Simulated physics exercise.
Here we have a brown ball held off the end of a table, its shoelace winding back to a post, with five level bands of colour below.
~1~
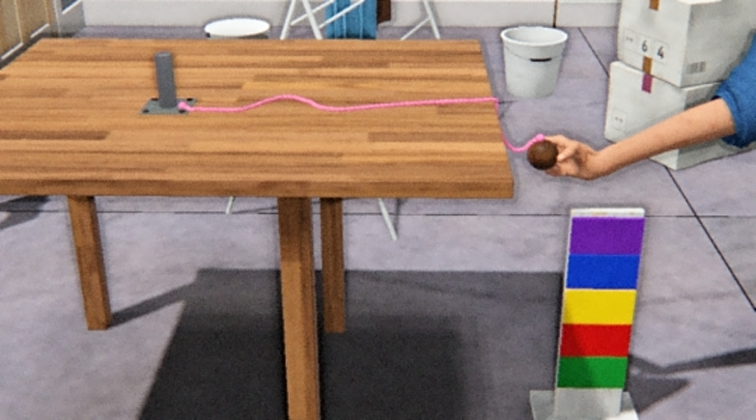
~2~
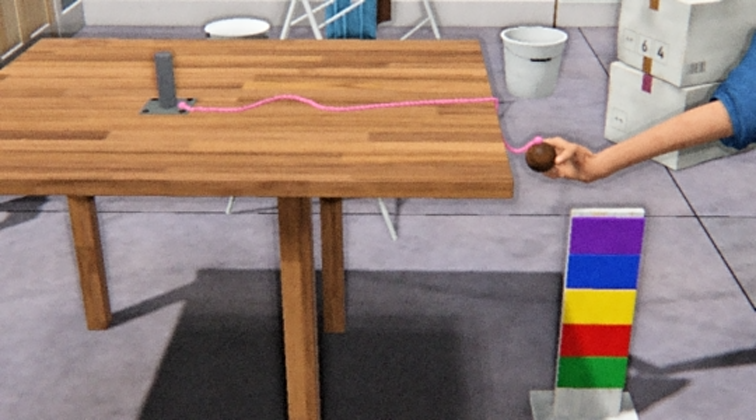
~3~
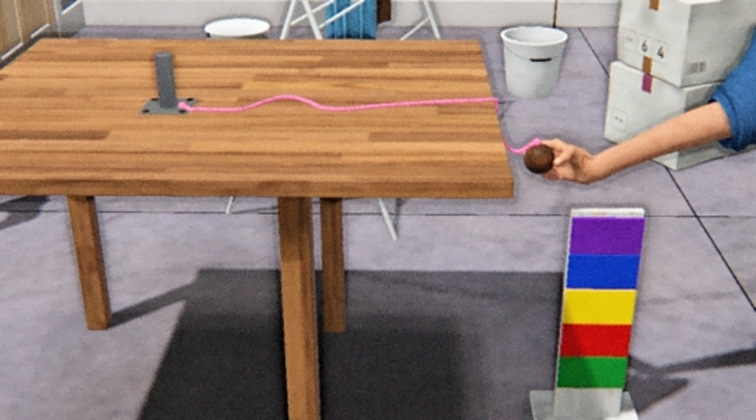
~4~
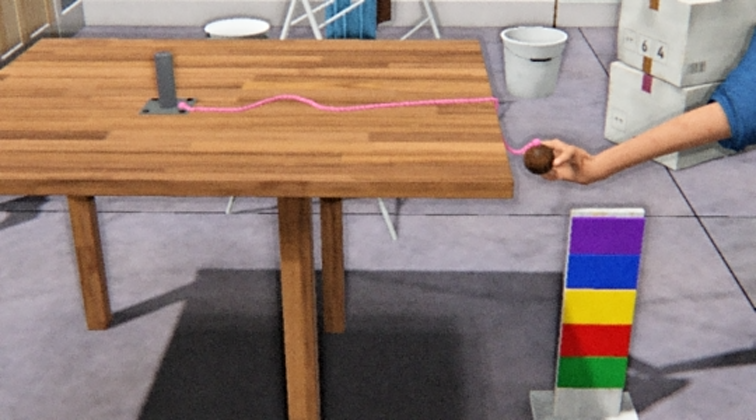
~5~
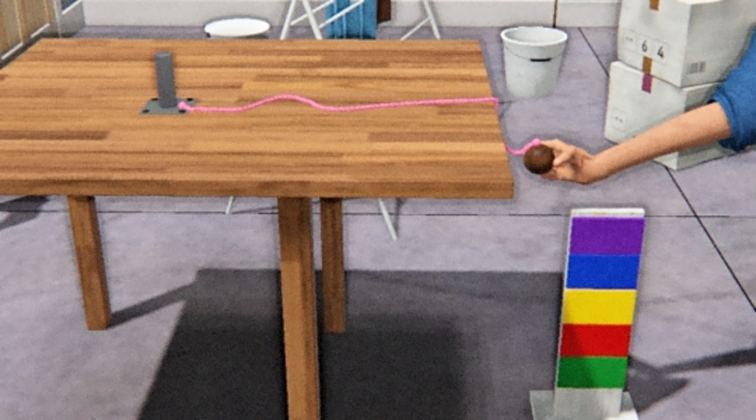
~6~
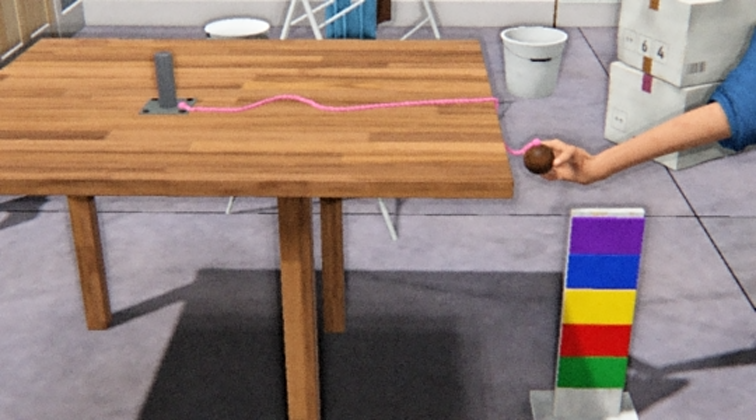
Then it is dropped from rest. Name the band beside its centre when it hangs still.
The purple one.
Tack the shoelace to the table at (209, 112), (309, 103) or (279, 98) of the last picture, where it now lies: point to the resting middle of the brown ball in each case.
Try by try, around (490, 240), (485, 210) and (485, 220).
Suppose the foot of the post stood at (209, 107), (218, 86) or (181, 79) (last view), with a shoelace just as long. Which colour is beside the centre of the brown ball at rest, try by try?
Try by try: Blue; blue; purple.
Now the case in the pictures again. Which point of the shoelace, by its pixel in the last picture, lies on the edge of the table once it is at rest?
The one at (453, 102).
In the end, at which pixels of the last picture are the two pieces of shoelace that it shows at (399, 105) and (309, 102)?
They go to (441, 106) and to (337, 106).
Early on, ball near (485, 231); level with purple.
Midway, ball near (506, 239); level with purple.
Finally, ball near (489, 242); level with purple. The shoelace holds its middle at purple.
